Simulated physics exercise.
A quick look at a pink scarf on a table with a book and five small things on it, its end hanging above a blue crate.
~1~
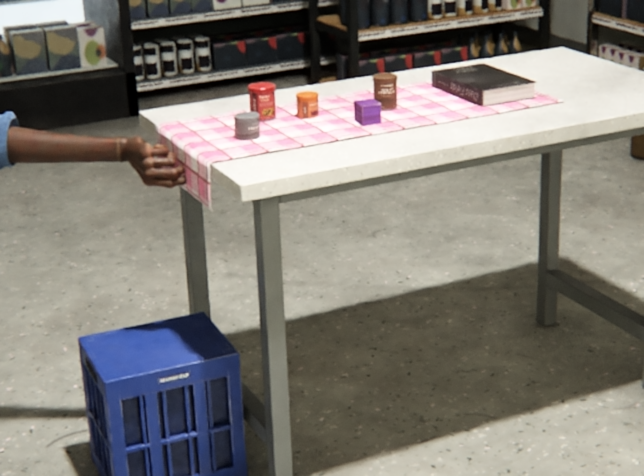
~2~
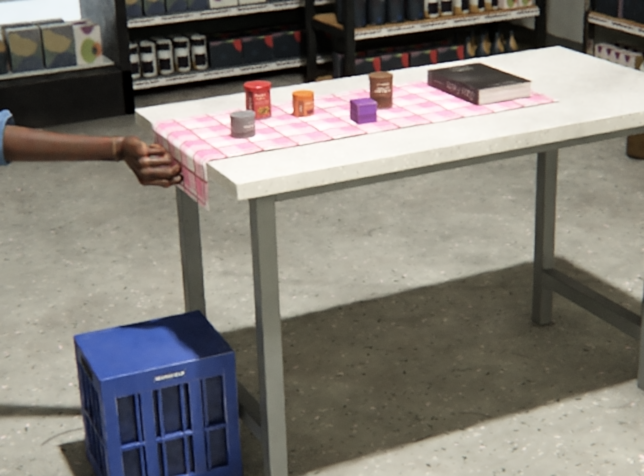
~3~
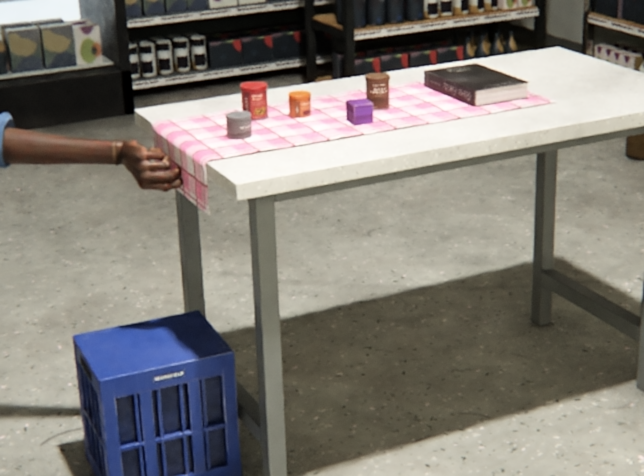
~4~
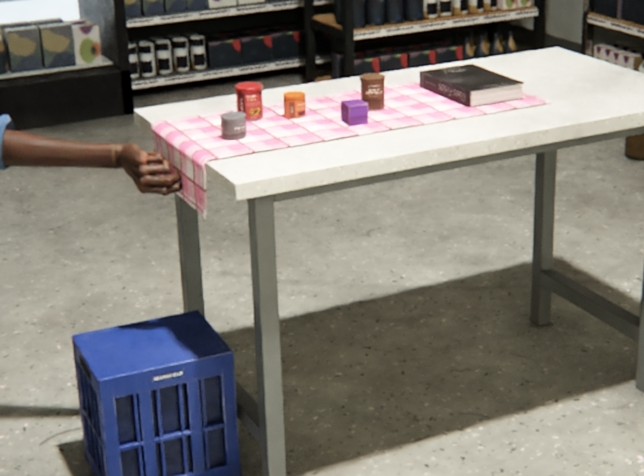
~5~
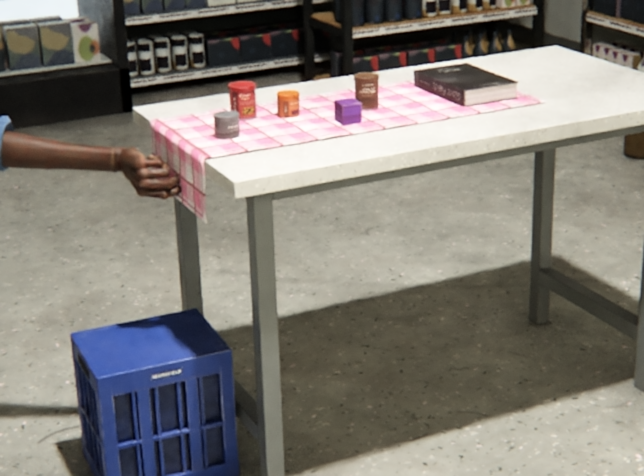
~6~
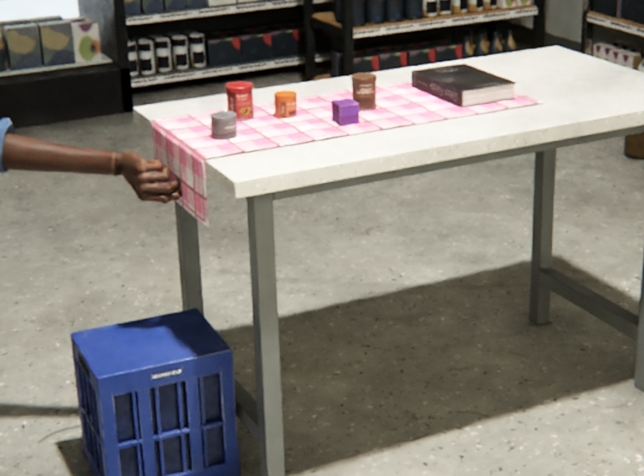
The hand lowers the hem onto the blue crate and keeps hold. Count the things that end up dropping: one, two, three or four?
The number that drops is three.
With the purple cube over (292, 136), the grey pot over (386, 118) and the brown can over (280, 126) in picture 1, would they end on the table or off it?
Purple cube - leaves the top, grey pot - stays aboard, brown can - leaves the top.
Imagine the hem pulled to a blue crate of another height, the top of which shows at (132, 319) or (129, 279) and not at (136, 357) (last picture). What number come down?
We'd see 2, then 1.
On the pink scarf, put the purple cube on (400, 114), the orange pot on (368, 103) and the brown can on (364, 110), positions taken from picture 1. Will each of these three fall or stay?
The purple cube will stay where it is, the orange pot will stay where it is, and the brown can will stay where it is.
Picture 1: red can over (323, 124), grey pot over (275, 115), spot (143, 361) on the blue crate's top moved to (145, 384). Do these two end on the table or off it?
The red can goes over, the grey pot drops off.
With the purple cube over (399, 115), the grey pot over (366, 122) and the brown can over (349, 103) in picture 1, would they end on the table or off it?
The purple cube holds on; the grey pot holds on; the brown can holds on.
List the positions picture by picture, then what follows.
In the first frame, hem (213, 212); grey pot (247, 115); red can (262, 86); orange pot (307, 94); purple cube (367, 102); brown can (385, 76); top of the crate (143, 361).
In the second frame, hem (209, 211); grey pot (242, 113).
In the third frame, hem (210, 214); red can (254, 85).
In the fourth frame, hem (206, 219); orange pot (294, 94); top of the crate (137, 359).
In the fifth frame, hem (208, 223); purple cube (348, 101).
In the sixth frame, hem (209, 227); grey pot (223, 114); red can (239, 85); orange pot (285, 93); purple cube (345, 102); brown can (364, 76).
A little later, hem near (183, 276); grey pot gone.
Next, hem on the crate; grey pot, red can and orange pot gone.
When it is over, hem on the crate; grey pot, red can and orange pot gone. The answer is three.
